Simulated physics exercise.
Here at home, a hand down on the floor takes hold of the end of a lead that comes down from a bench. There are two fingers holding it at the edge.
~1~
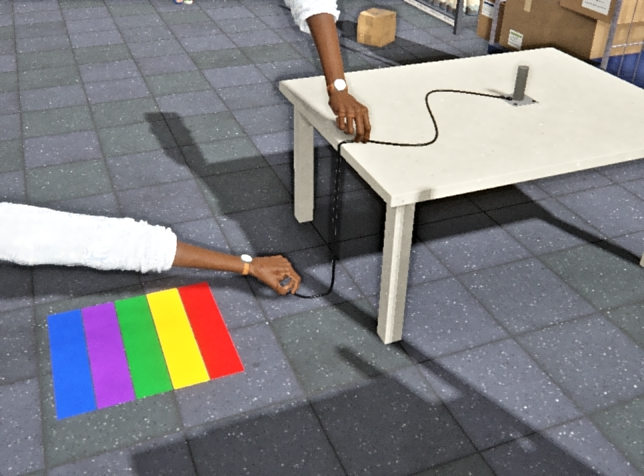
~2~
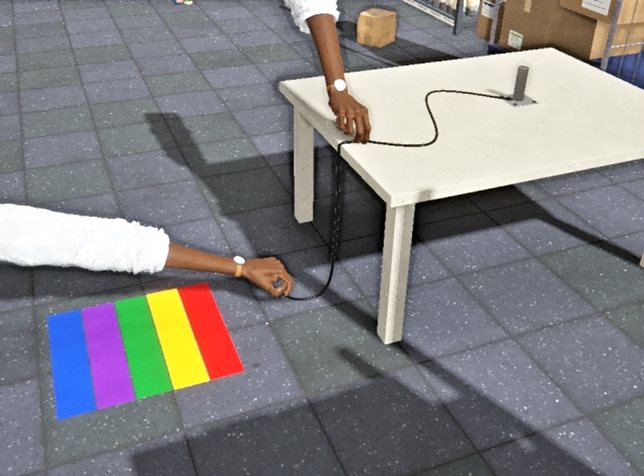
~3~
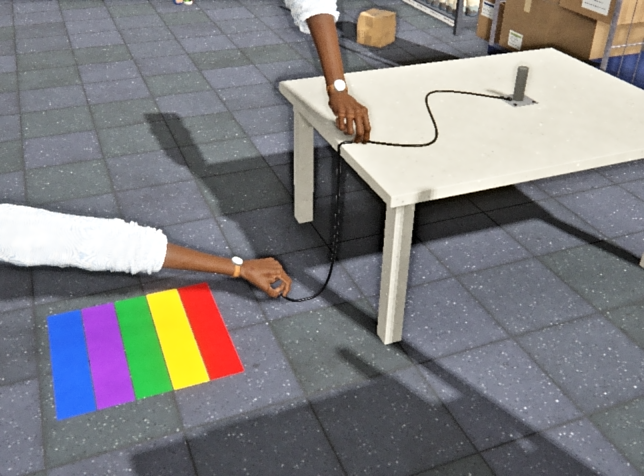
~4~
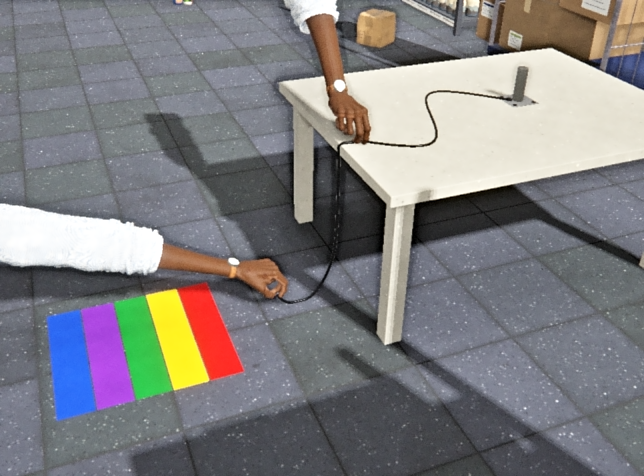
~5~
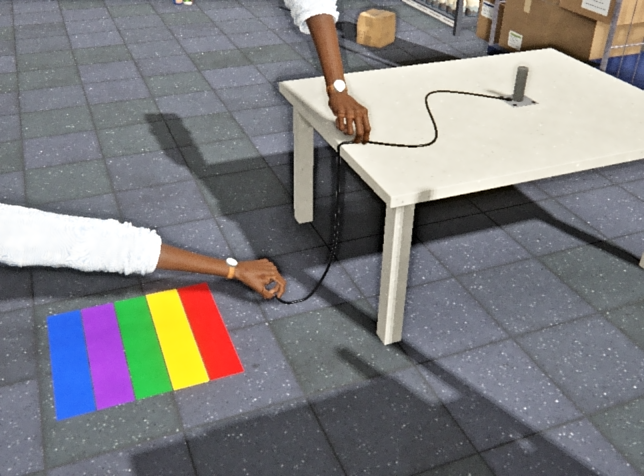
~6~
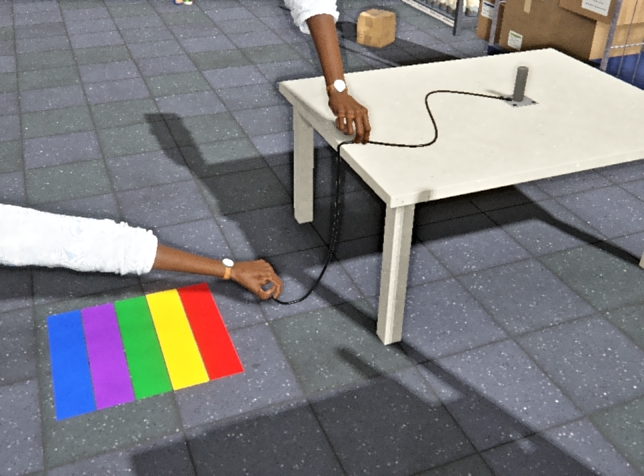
At home, one hand rested on a lead at a bench's edge while another, low by the floor, pinched its end and drew it slightly left, near a mat of five coloured stripes.
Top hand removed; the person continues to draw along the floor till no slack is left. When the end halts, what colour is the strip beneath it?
Blue.
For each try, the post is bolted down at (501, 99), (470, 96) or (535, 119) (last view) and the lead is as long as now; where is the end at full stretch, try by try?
Approximate pixels in order: (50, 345), (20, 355), (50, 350).
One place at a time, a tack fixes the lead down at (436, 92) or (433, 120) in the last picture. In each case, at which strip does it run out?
Colour per try: Purple / green.
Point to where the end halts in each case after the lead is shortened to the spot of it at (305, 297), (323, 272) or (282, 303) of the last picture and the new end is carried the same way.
The pixels come out at around (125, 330), (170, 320) and (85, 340), one per try.
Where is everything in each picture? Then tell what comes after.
End (290, 292); red (221, 356); yellow (186, 365); green (150, 374); purple (112, 384); blue (74, 393), in the first frame.
End (283, 294); lead through (474, 94) (427, 103) (437, 135) (367, 141) (338, 202) (332, 270), in the second frame.
End (281, 294), in the third frame.
End (278, 295); lead through (474, 95) (427, 104) (436, 136) (367, 142) (338, 202) (328, 271), in the fourth frame.
End (276, 296), in the fifth frame.
End (272, 296); lead through (474, 95) (427, 104) (436, 136) (367, 142) (337, 202) (324, 271), in the sixth frame.
Soon after, end near (124, 330); over green.
After that, end near (87, 339); over purple.
At the stop, end near (66, 344); over blue. The blue one.
